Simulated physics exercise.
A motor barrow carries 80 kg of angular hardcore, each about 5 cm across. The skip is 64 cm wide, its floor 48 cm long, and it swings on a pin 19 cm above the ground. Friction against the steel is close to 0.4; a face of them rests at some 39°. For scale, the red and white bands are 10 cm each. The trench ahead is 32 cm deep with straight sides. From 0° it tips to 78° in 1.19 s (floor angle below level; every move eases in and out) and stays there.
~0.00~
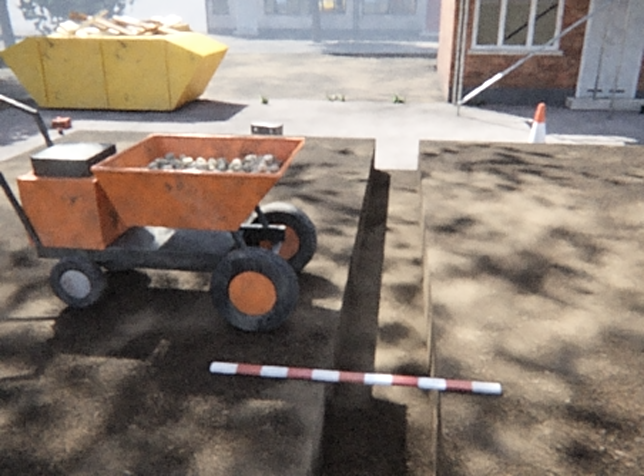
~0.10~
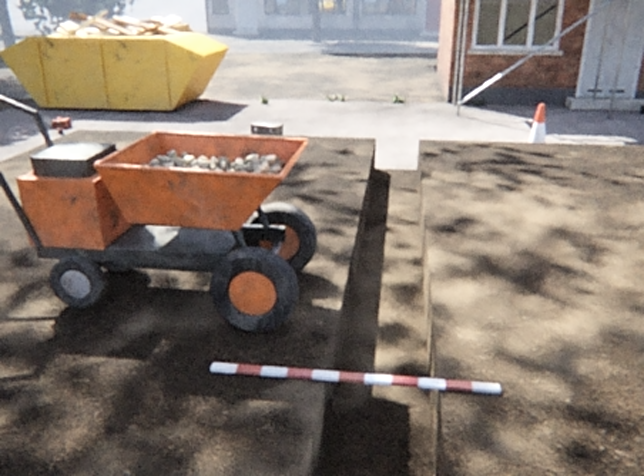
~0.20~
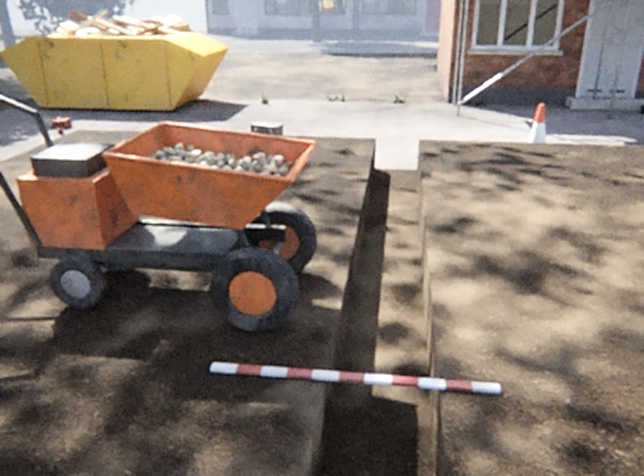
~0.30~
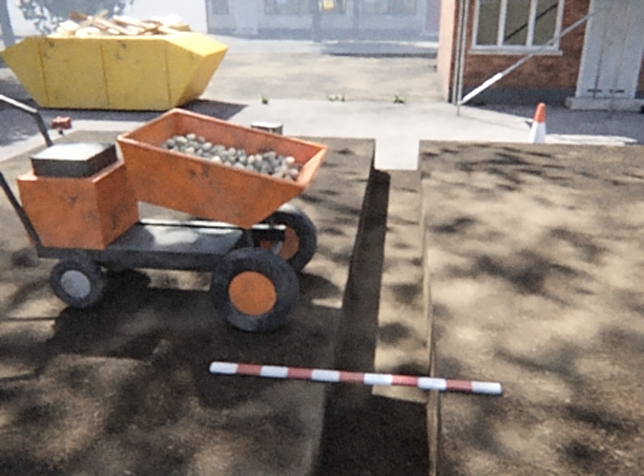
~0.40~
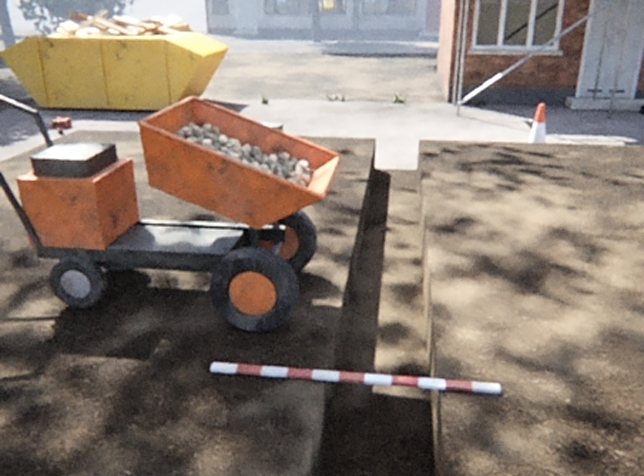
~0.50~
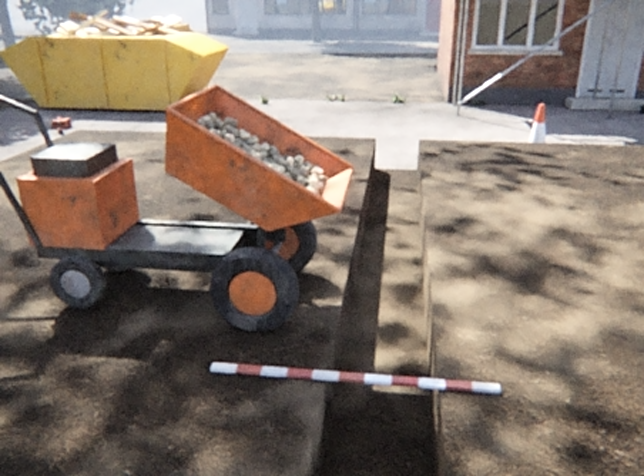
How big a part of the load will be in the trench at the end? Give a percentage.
About 83 per cent.
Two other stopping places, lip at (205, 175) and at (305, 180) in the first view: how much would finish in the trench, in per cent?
Near 100 per cent from the first place, 55 from the second.
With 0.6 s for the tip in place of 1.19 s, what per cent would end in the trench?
Then about 55 per cent.
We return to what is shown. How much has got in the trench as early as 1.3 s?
About 40 per cent by then.
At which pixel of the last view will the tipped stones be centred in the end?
Their middle is at about (409, 351).
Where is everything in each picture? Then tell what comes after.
Lip at (279, 177), floor tilted 0°, highest stones at (219, 163), in the first picture.
The skip is at 2°, its lip at (282, 178); the top of the load is at (213, 161); the stones move at 0.3 m/s on average, in the second picture.
The skip is at 6°, its lip at (292, 181); the top of the load is at (180, 155); the stones move at 0.5 m/s on average, in the third picture.
The skip is at 12°, its lip at (306, 187); the top of the load is at (183, 144); the stones move at 0.6 m/s on average, in the fourth picture.
Lip at (323, 197), floor tilted 21°, highest stones at (195, 132); the stones move at 0.8 m/s on average, in the fifth picture.
The skip is at 30°, its lip at (340, 211); the top of the load is at (212, 122); the stones move at 0.8 m/s on average, in the sixth picture.
After 0.9 s the floor is at 66°; 100 % in the skip; the foremost stones are at (375, 248).
After 1.3 s the floor is at 78°; 57 % in the skip, 38 % in the trench, 6 % past the trench; the foremost stones are at (460, 294).
After 1.6 s the floor is at 78°; 16 % in the skip, 67 % in the trench, 17 % past the trench; the foremost stones are at (522, 307).
After 3.6 s the floor is at 78°; 0 % in the skip, 83 % in the trench, 17 % past the trench; the foremost stones are at (534, 313).
